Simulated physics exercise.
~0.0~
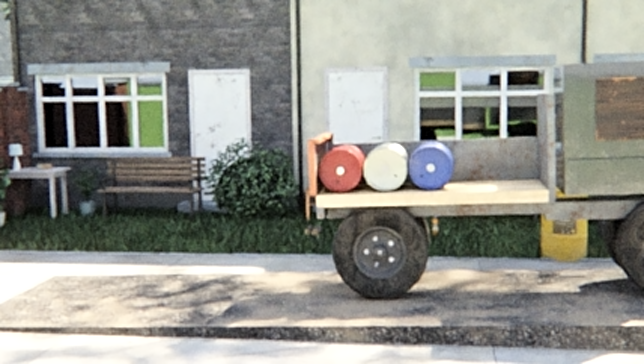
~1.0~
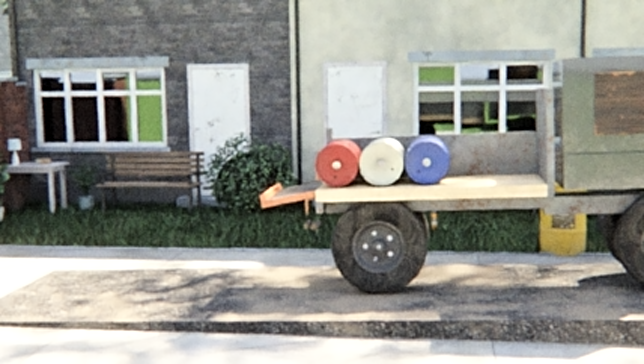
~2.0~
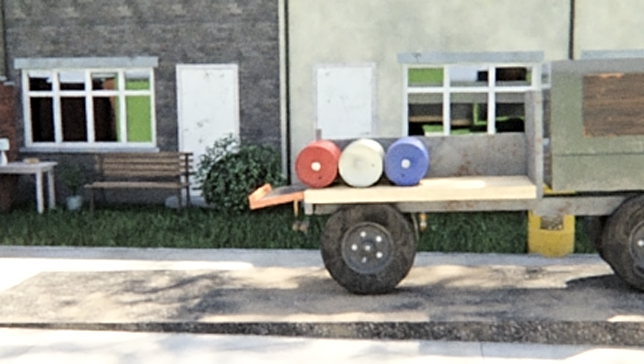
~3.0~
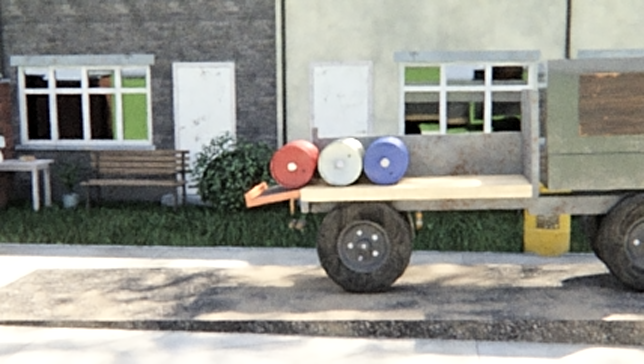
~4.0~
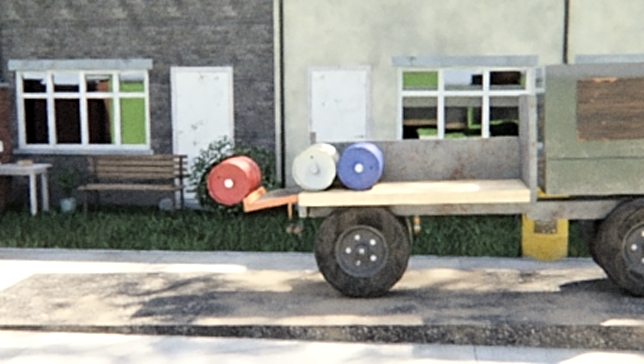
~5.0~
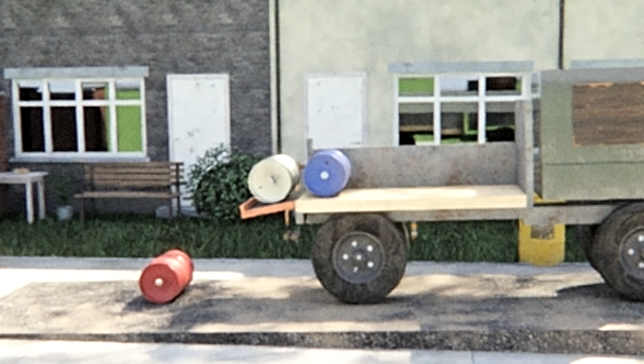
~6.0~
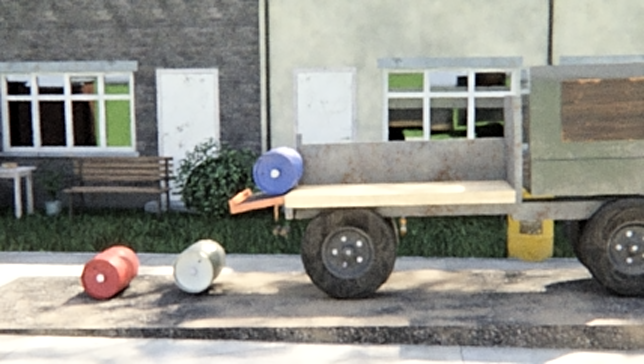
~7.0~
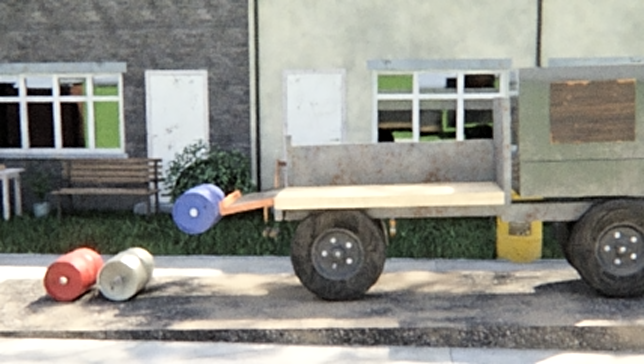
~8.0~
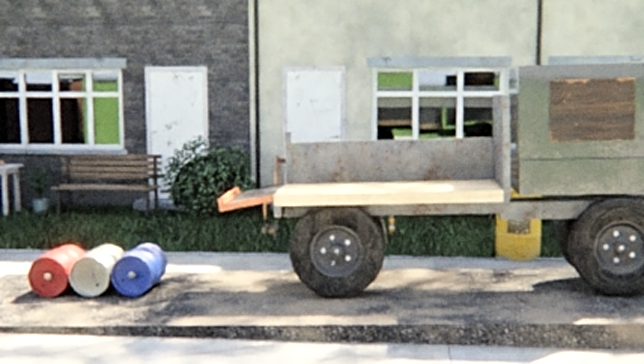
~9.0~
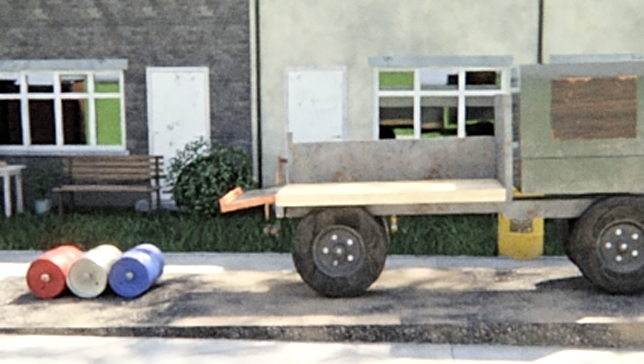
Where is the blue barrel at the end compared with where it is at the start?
At the start the blue barrel lies on the truck bed at the right of the row. By the end it is on the ground to the left of the truck, beside the white barrel.
